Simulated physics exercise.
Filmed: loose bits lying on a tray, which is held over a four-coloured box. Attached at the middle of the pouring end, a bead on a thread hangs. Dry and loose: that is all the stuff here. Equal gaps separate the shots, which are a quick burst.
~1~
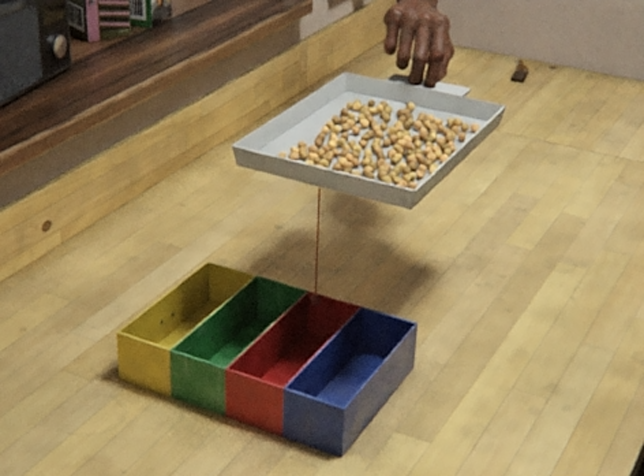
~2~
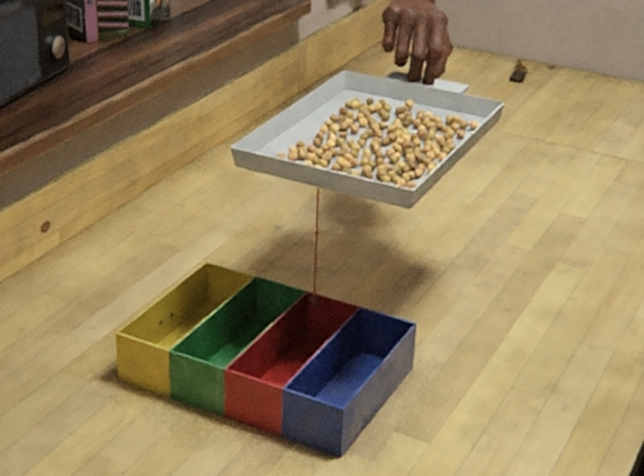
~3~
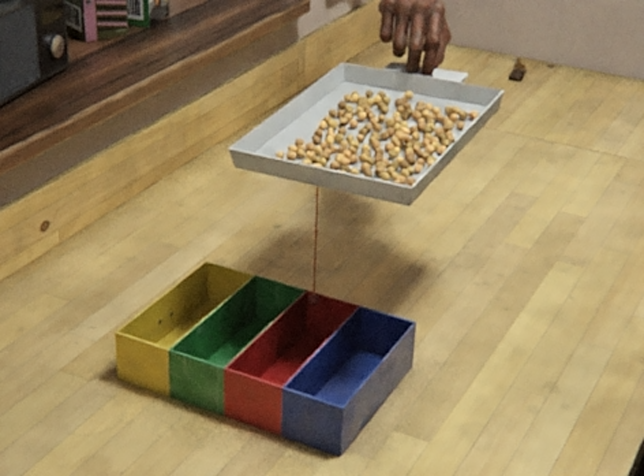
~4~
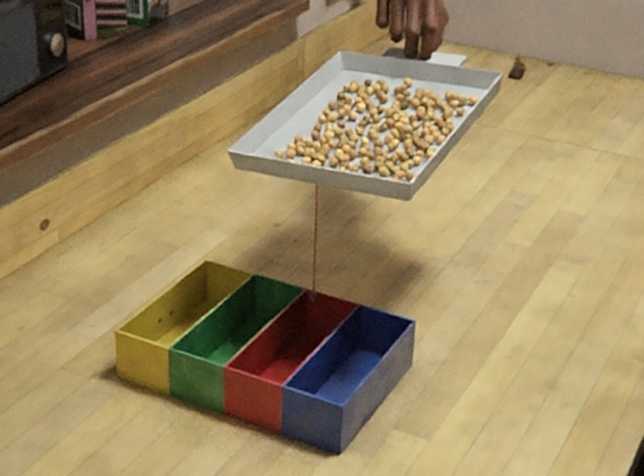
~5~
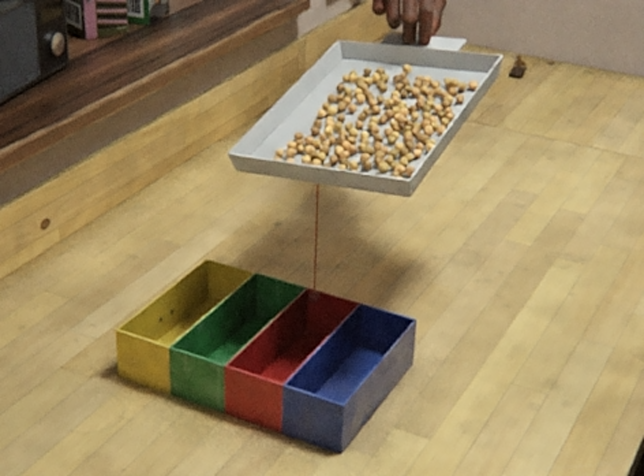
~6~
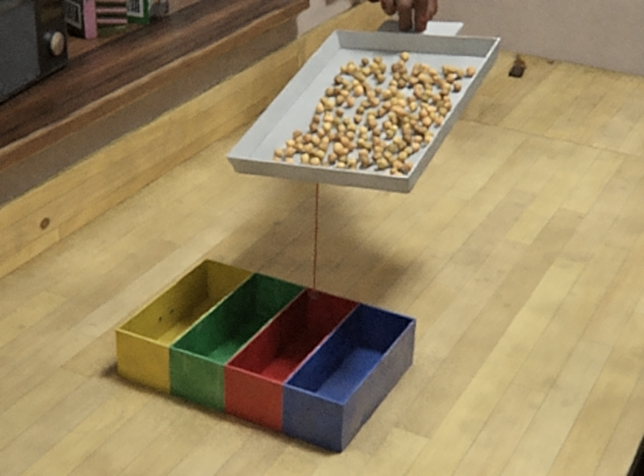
To begin with, a hand holds a pale tray of dried chickpeas level above a box with yellow, green, red and blue cells, a thread hanging from the tray's near edge. The hand then gradually raises the far side, and the tray slants toward the viewer, its near edge dipping slightly at the left corner.
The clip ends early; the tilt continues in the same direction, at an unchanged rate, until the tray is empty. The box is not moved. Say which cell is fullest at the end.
The green cell is fullest at the end.
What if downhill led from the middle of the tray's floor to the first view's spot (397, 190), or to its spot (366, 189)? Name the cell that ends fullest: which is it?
Try 1 - the cell in blue; try 2 - the blue one.
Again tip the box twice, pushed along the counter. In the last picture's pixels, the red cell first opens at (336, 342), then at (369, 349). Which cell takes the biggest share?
The yellow cell; the yellow cell.
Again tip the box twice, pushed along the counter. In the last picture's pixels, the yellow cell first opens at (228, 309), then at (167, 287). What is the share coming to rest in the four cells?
First about 90, then 100 per cent.
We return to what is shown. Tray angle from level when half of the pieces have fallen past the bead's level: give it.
I'd put it at about 115 degrees.
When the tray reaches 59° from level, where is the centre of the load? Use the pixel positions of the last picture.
At about (305, 131).
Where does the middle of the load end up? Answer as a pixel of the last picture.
The centre comes to rest near (237, 351).
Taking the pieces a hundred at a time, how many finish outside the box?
It comes to some 0 in a hundred.
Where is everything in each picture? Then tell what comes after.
Corners of the pouring end at (237, 145) and (413, 188), level; middle of the load at (386, 143), dried chickpeas; bead on its thread at (315, 300); yellow cell at (144, 360); green cell at (198, 378); red cell at (255, 397); blue cell at (313, 418), in the first frame.
Corners of the pouring end at (236, 146) and (411, 188), level; middle of the load at (385, 142), in the second frame.
Corners of the pouring end at (234, 148) and (410, 185), tipped barely, lowest at the left corner; middle of the load at (384, 136), in the third frame.
Corners of the pouring end at (233, 149) and (408, 181), tipped a little, lowest at the left corner; middle of the load at (383, 127), in the fourth frame.
Corners of the pouring end at (233, 152) and (407, 177), tipped a little, lowest at the left corner; middle of the load at (383, 119), in the fifth frame.
Corners of the pouring end at (232, 155) and (405, 174), tipped clearly, lowest at the left corner; middle of the load at (381, 112); yellow cell at (143, 356); green cell at (197, 375); red cell at (254, 394); blue cell at (313, 414), in the sixth frame.
Soon after the last picture, tray tipped steeply; nearly all on the tray; a stray few falling or outside the box.
A little later, tray tipped right over; nearly all on the tray; a stray few in the yellow cell; a stray few in the green cell.
Later still, tray tipped past a quarter turn; about half in the green cell; about a quarter in the yellow cell; about a quarter in the red cell; a stray few in the blue cell; a stray few falling or outside the box.
At rest, tray tipped past a quarter turn; about half in the green cell; about a quarter in the yellow cell; about a quarter in the red cell; a stray few in the blue cell; a stray few outside the box.
